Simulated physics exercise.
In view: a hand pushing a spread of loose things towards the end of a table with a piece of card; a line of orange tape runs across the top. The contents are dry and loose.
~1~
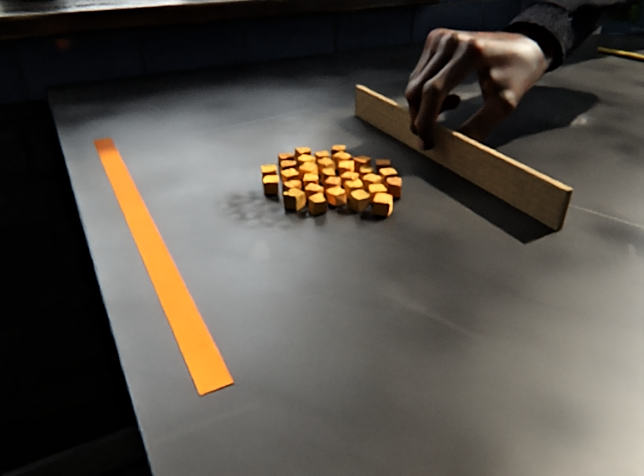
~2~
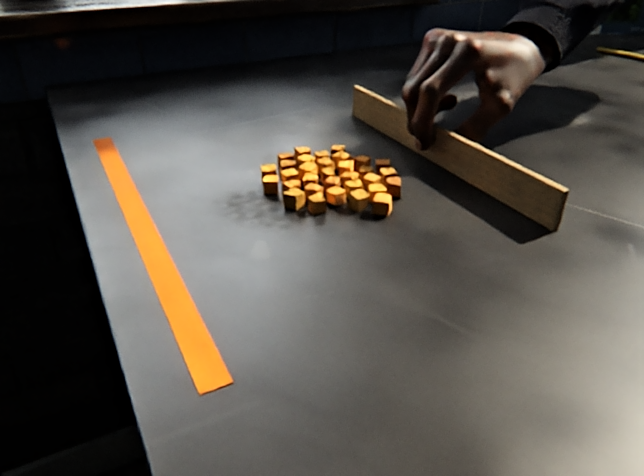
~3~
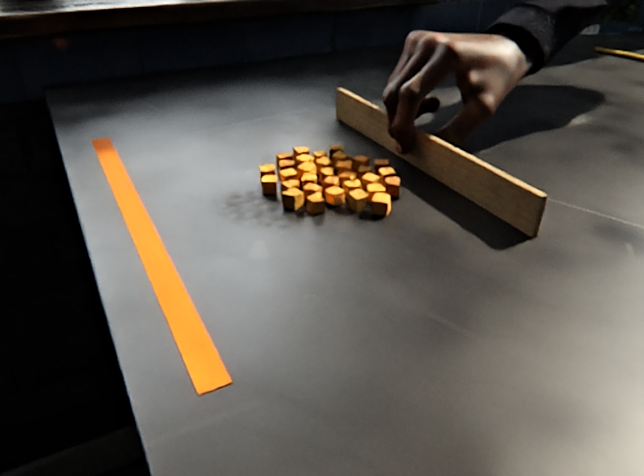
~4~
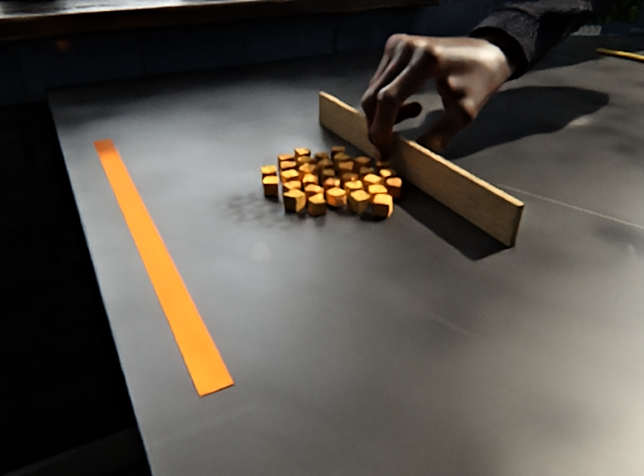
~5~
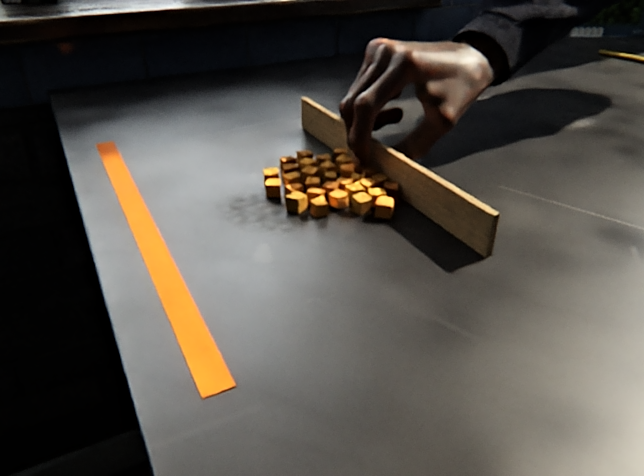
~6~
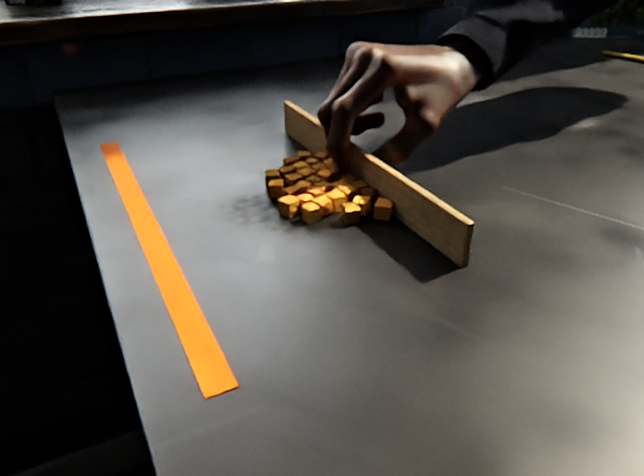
A hand held a long, thin strip upright on a dark table and slid it left into a cluster of small orange-brown cubes, pushing some of them slightly toward a line of orange tape.
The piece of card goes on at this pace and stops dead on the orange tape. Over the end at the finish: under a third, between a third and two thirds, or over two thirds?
Lost: From one third to two thirds of the heap.
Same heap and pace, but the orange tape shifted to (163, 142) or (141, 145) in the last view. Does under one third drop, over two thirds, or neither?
One: Below one third. Two: Below one third.
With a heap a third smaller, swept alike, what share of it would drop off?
It comes to 30 per cent or so.
Soon, piece of card still moving, near (247, 169); heap all on the table, its front near (167, 204).
A while on, piece of card stopped at the orange tape; heap about a third over the edge.
Towards the end, piece of card stopped at the orange tape; heap about half over the edge.
Finally, piece of card stopped at the orange tape; heap about half over the edge.
